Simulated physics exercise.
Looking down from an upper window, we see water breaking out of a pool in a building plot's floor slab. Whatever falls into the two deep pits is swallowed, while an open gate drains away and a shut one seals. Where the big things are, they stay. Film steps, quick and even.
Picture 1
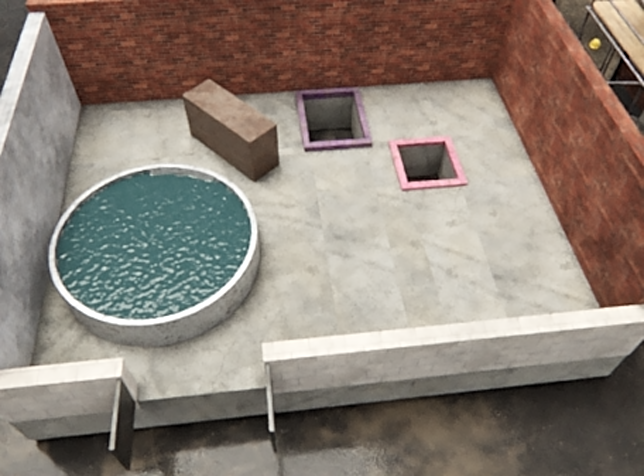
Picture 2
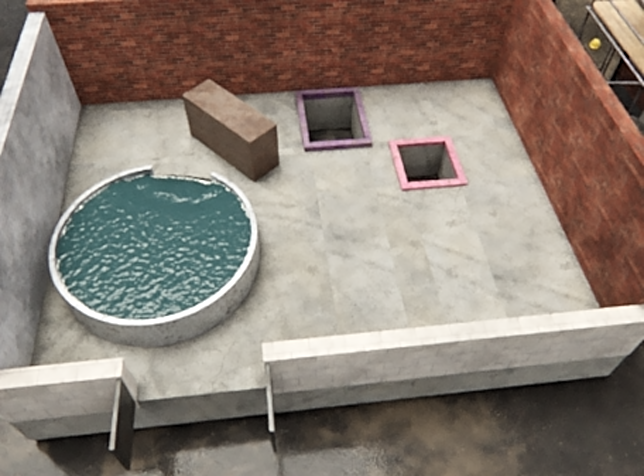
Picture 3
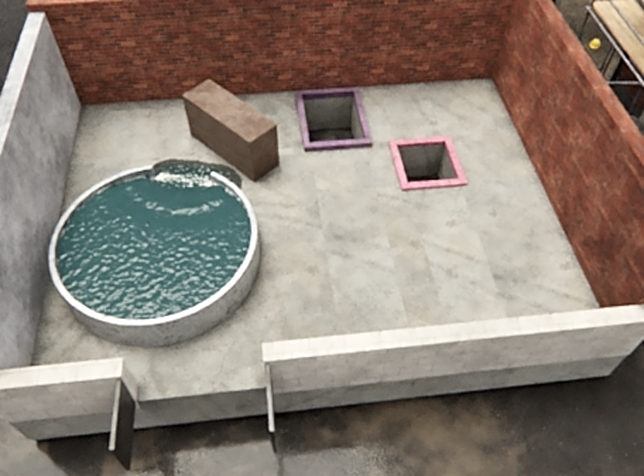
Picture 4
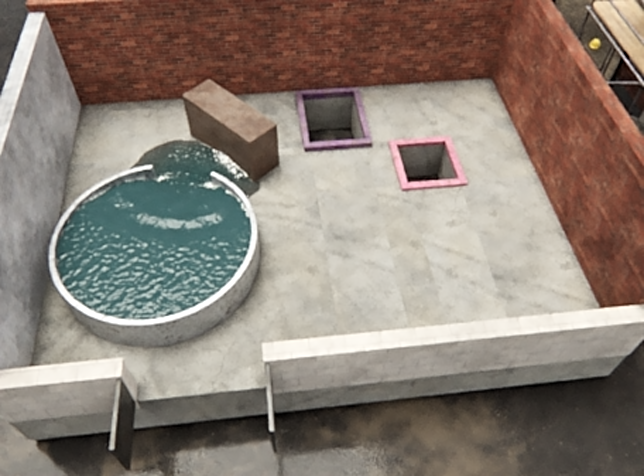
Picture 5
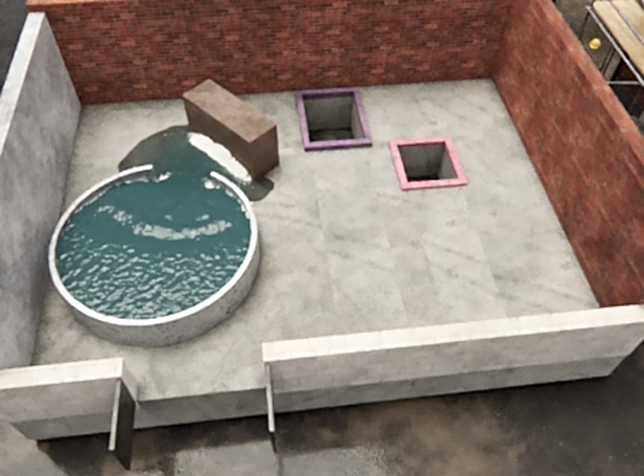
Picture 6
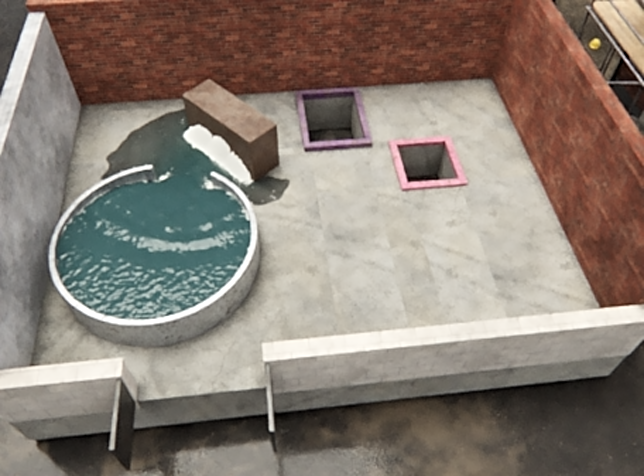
In a walled plot with a pale concrete floor, a round tank of still, blue-green water sits left of two square openings framed in purple and pink. A gap opens in the tank's far rim and water pours out, spreading across the floor, foaming white against a brown block and fanning around it.
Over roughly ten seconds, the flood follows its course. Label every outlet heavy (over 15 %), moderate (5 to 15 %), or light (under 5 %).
Labels: Gate - light, pink pit - light, purple pit - light.
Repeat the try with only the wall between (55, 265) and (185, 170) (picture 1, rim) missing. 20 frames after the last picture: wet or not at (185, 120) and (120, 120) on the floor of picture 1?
The first would be drenched and the second drenched.
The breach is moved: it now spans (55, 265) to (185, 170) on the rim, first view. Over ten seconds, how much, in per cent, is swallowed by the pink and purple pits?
Pink 0 %, purple 10 %.
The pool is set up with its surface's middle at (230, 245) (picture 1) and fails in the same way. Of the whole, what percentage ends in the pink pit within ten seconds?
Pink: 20 %.
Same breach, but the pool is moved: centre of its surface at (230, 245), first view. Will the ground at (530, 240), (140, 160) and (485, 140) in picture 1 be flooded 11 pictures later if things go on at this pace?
Spot one unwetted, spot two wetted, spot three unwetted.
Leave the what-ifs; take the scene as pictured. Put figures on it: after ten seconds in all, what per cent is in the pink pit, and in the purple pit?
In the order asked, roughly 0 and 2 percent.
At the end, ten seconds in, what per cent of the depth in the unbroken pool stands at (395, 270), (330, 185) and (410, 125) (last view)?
The depths come to near 6, 2 and 2 per cent respectively.
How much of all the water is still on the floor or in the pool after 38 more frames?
I'd say around 100 per cent.
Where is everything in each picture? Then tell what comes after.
Still water in the round tank at (156, 239), in the first frame.
Water pours out on the round tank's far side and has run to a hidden place, in the second frame.
Water pours out on the round tank's far side and has run to (161, 165), in the third frame.
Water pours out on the round tank's far side and has run to (179, 143), in the fourth frame.
Water pours out on the round tank's far side and has run to (173, 130), in the fifth frame.
Water pours out on the round tank's far side and has run to (184, 112), in the sixth frame.
A moment on, water covers 10 % of the floor; the gate 0 %, the pink pit 0 %, the purple pit 0 %.
Next, water covers 20 % of the floor; the gate 0 %, the pink pit 0 %, the purple pit 0 %.
Then, water covers 45 % of the floor; the gate 0 %, the pink pit 0 %, the purple pit 0 %.
Later, water covers 65 % of the floor; the gate 0 %, the pink pit 0 %, the purple pit 0 %.
In the end, water covers 80 % of the floor; the gate 2 %, the pink pit 0 %, the purple pit 1 %.
